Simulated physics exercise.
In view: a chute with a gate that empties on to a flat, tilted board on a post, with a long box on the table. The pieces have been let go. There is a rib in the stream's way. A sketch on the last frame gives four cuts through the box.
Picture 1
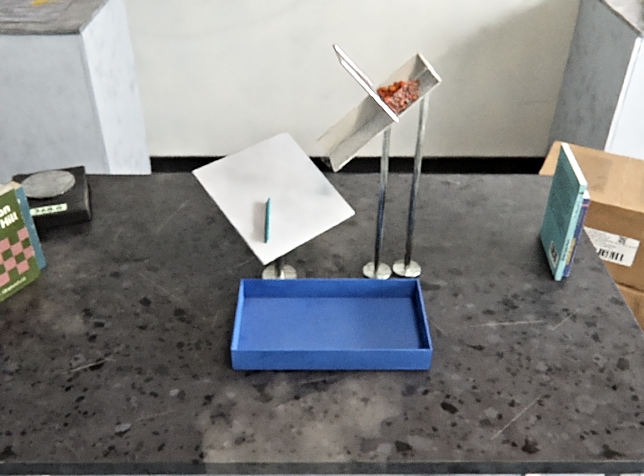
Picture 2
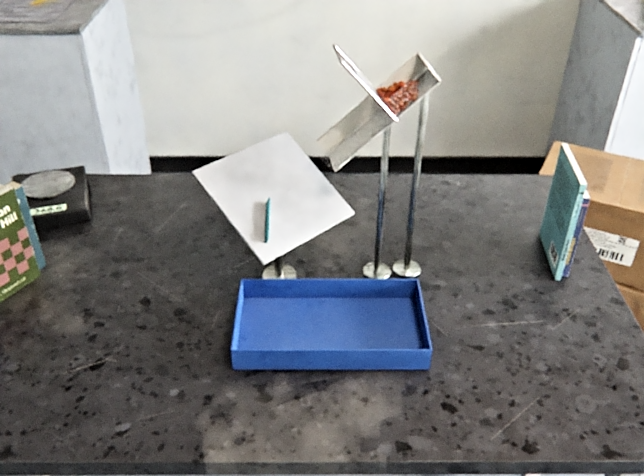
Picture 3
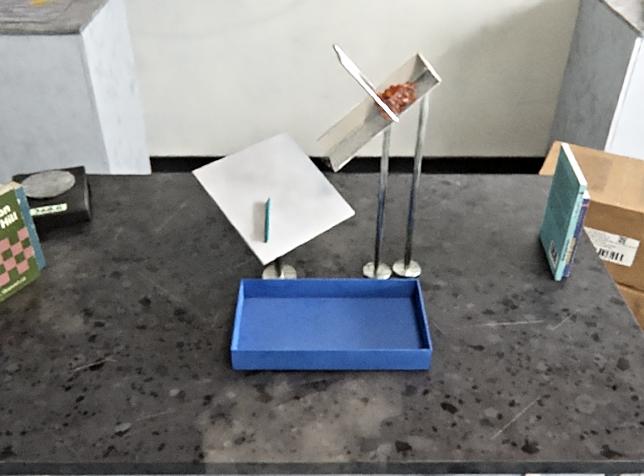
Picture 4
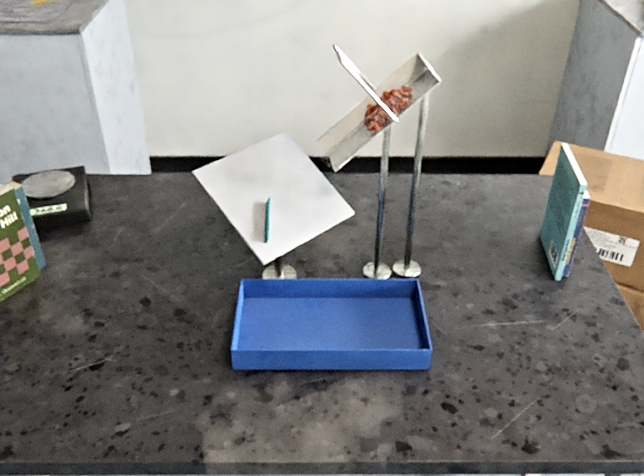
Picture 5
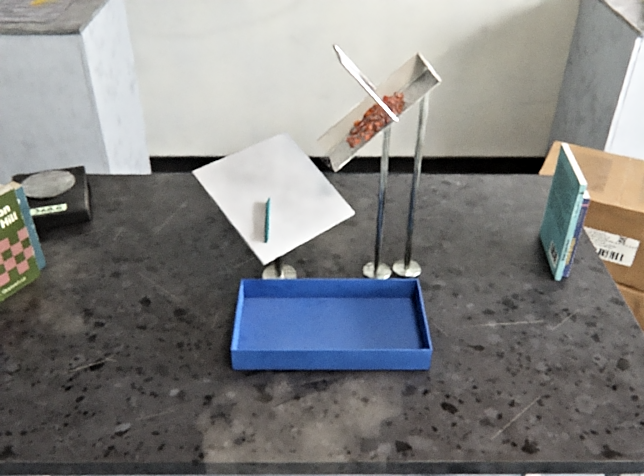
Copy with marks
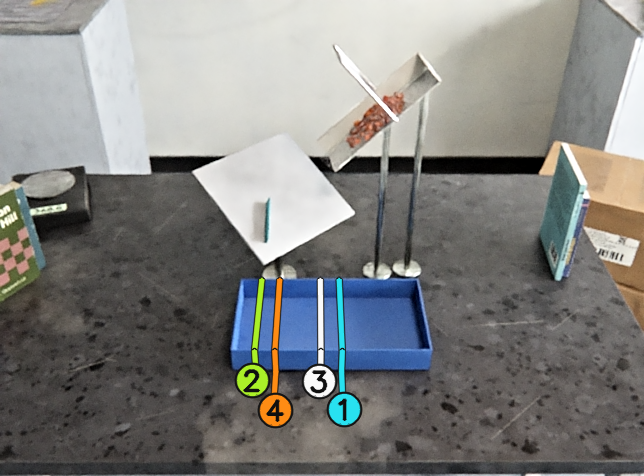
Reddish pellets slide down a tilted chute past its raised gate, above a white board.
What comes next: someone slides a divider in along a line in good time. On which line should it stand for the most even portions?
The answer is line 3.
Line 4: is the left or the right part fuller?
Right.
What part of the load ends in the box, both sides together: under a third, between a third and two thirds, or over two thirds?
About that: Over two thirds.
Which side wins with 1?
Left.
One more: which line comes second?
That is line 1.
On the marked copy, line 1 crosses the front rim at (342, 350); line 2 crosses the front rim at (254, 350); line 3 crosses the front rim at (320, 350); line 4 crosses the front rim at (274, 350).
For line 1, of what is caught, the larger part on the left of the divider, roughly a quarter on the right.
For line 2, of what is caught, not one piece on the left of the divider, every piece on the right.
For line 3, of what is caught, roughly half on the left of the divider, roughly half on the right.
For line 4, of what is caught, not one piece on the left of the divider, every piece on the right.
